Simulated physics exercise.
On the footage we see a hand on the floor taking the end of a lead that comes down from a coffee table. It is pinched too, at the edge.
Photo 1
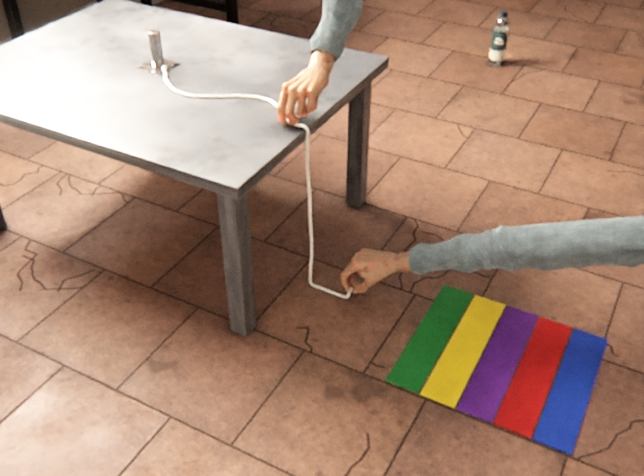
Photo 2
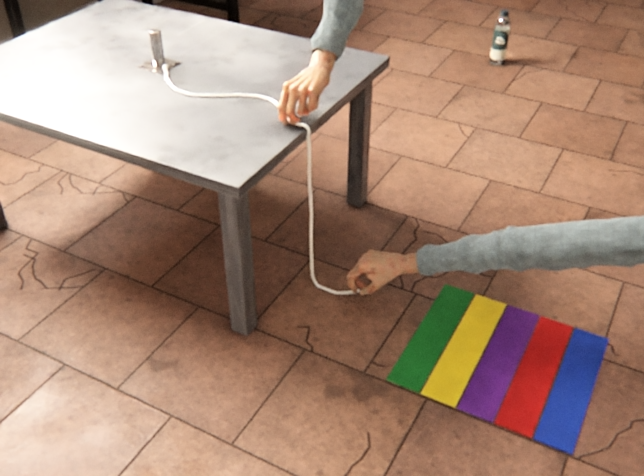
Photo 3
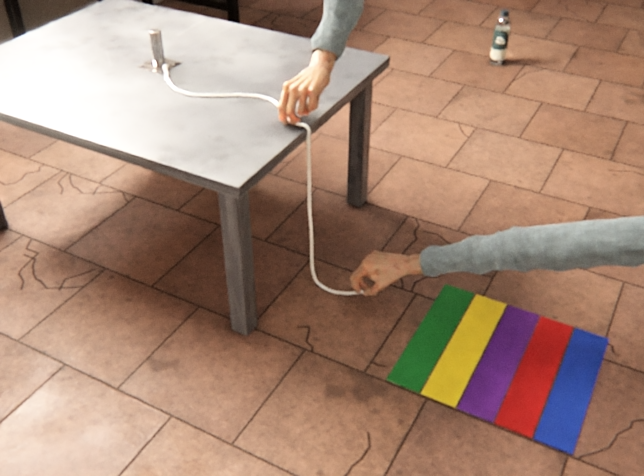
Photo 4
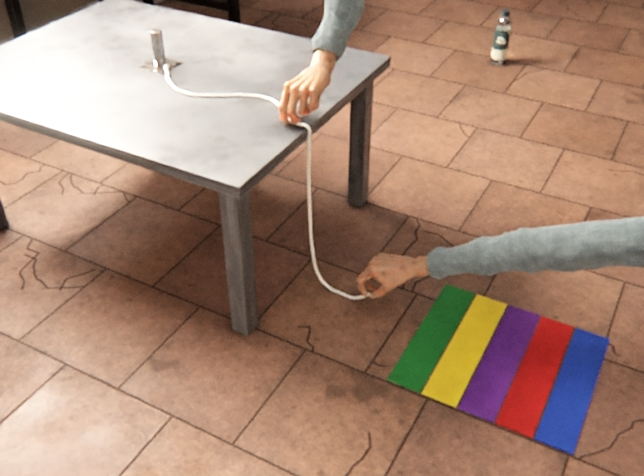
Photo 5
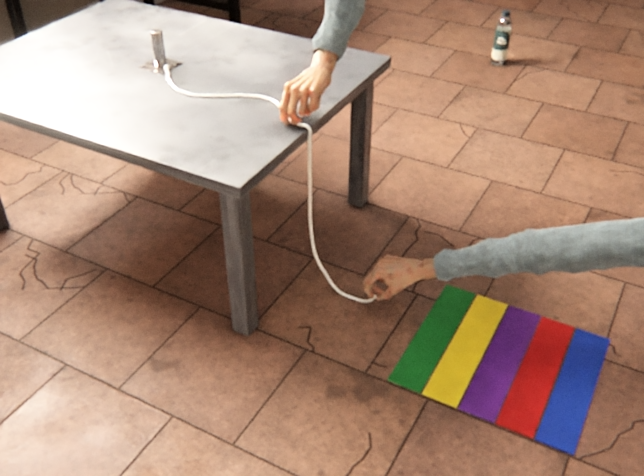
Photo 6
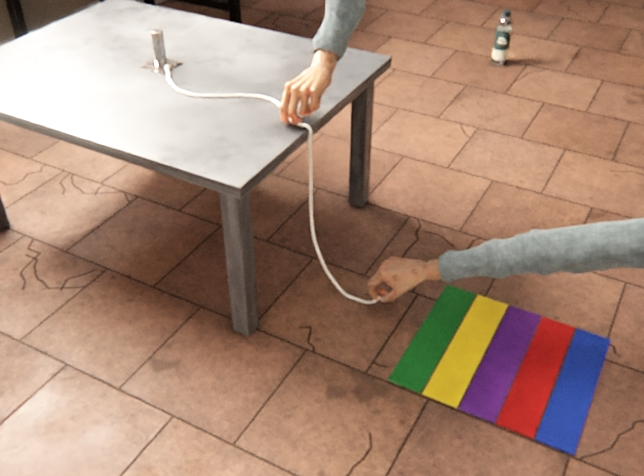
A hand low over the tiled floor pinches the end of a white cord and draws it slightly to the right, while another hand pinches the cord at the edge of a grey coffee table. Seen from above at an angle, the cord runs from a small metallic post; green, yellow, purple, red and blue stripes lie at right, a bottle behind. The hanging length shifts into a slanting curve, and the view stays still.
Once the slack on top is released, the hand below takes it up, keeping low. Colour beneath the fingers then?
Purple.
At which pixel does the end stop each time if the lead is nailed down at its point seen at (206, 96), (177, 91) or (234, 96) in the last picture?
It would sit near (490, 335) the first time, (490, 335) the second and (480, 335) the third.
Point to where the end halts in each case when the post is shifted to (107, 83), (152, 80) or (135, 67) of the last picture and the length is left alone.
Try by try, around (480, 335), (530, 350) and (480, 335).
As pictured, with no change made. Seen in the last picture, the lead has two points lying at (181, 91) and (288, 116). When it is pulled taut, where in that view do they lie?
They end up around (212, 84) and around (315, 127).
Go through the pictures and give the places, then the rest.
End (352, 289); green (413, 367); yellow (448, 381); purple (484, 395); red (521, 409); blue (560, 424), in the first frame.
End (359, 290); lead through (169, 81) (219, 96) (280, 107) (309, 154) (311, 217) (312, 275), in the second frame.
End (362, 292), in the third frame.
End (369, 294); lead through (170, 81) (220, 96) (281, 107) (309, 154) (310, 216) (320, 277), in the fourth frame.
End (375, 296), in the fifth frame.
End (379, 297); lead through (171, 81) (220, 96) (282, 107) (310, 155) (311, 217) (332, 279), in the sixth frame.
Soon after, end near (445, 321); over green.
After that, end near (484, 335); over yellow.
At the stop, end near (509, 344); over purple. The end stops over the purple strip.
